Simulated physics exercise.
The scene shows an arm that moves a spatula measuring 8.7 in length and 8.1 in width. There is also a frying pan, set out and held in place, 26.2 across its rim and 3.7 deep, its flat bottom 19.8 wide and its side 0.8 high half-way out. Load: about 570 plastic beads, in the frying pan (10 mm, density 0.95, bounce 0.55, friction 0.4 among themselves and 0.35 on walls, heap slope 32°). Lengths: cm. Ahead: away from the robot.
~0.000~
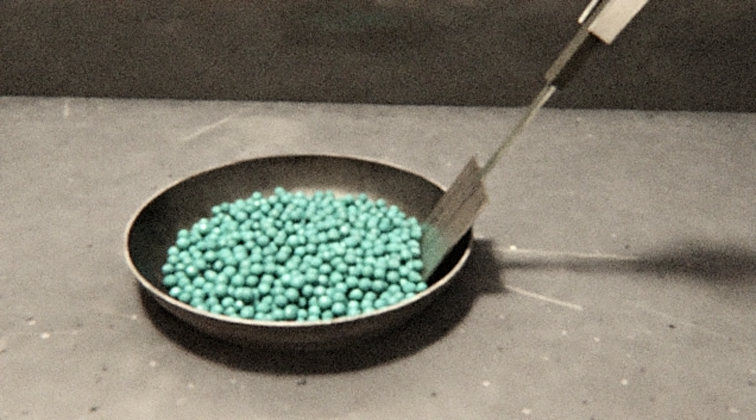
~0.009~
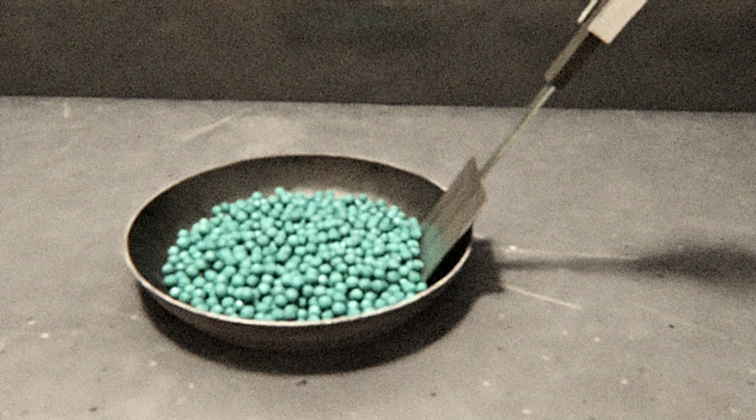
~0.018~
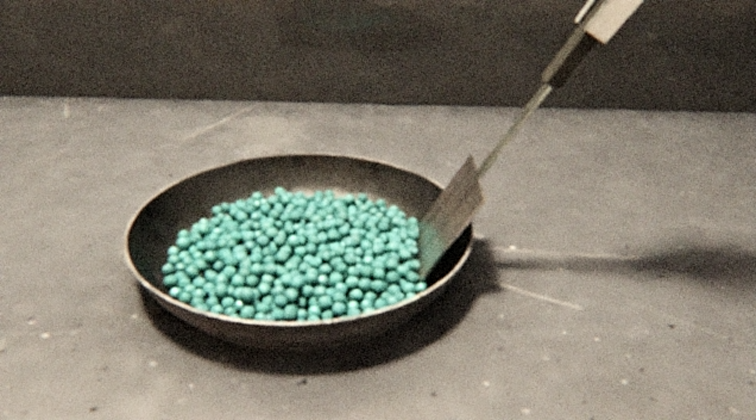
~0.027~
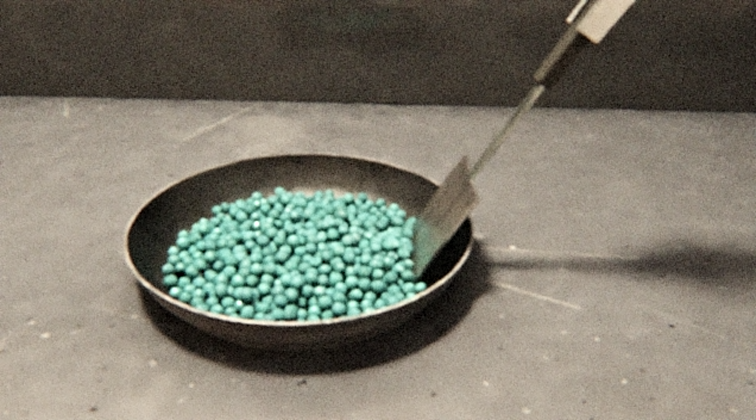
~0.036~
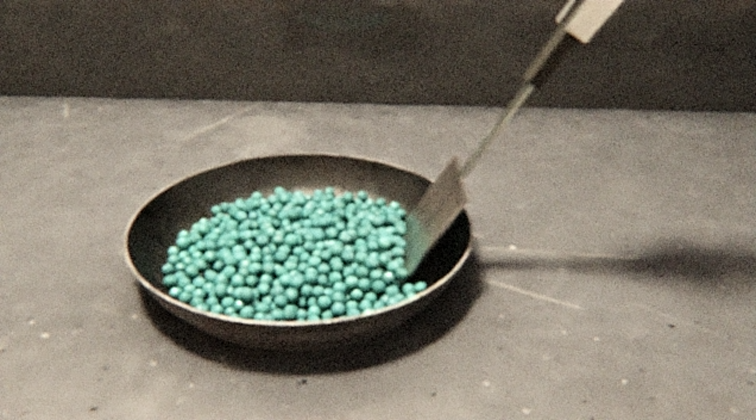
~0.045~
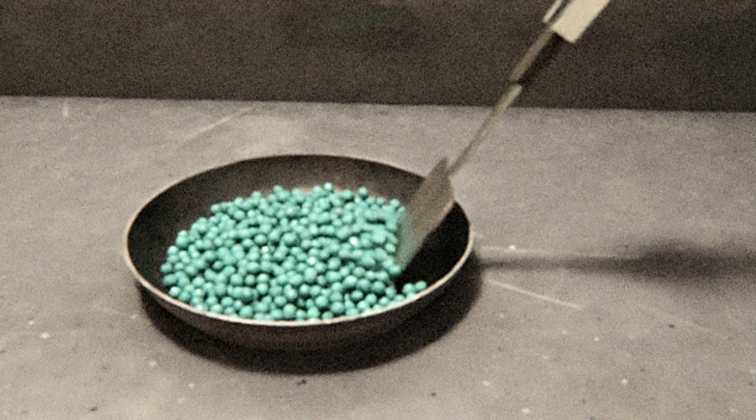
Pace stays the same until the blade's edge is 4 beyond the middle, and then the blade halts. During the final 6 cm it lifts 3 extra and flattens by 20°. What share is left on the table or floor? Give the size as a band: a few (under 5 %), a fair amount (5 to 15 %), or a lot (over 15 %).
A few, under 5 %.
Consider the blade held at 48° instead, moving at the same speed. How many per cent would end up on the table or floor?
Then roughly 0 percent.
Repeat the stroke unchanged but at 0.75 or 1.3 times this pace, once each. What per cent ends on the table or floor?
I'd expect close to 0 and then close to 5 percent.
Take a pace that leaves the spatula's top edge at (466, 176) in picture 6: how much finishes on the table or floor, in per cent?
I'd say around 0 per cent.
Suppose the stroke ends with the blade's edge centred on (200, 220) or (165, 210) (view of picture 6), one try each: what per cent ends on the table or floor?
Try 1: Approx. 10 %; try 2: Approx. 20 %.
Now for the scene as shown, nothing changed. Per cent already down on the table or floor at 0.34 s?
About 0 per cent.
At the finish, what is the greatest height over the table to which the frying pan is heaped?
Peak at rest, approximately 4.0 centimetres.
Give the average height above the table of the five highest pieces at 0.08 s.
4 cm.
After 0.08 s, sloping 59°, highest piece 4 above the table; 569 in the frying pan.
After 0.12 s, sloping 51°, highest piece 5 above the table; 569 in the frying pan.
After 0.34 s, sloping 39°, highest piece 6 above the table; 558 in the frying pan, 5 on the table or floor, 6 on the blade or in flight.
After 1.39 s, sloping 39°, highest piece 4 above the table; 558 in the frying pan, 11 on the table or floor.
At rest, 558 in the frying pan, 11 on the table or floor. That is 2 % on the table or floor.
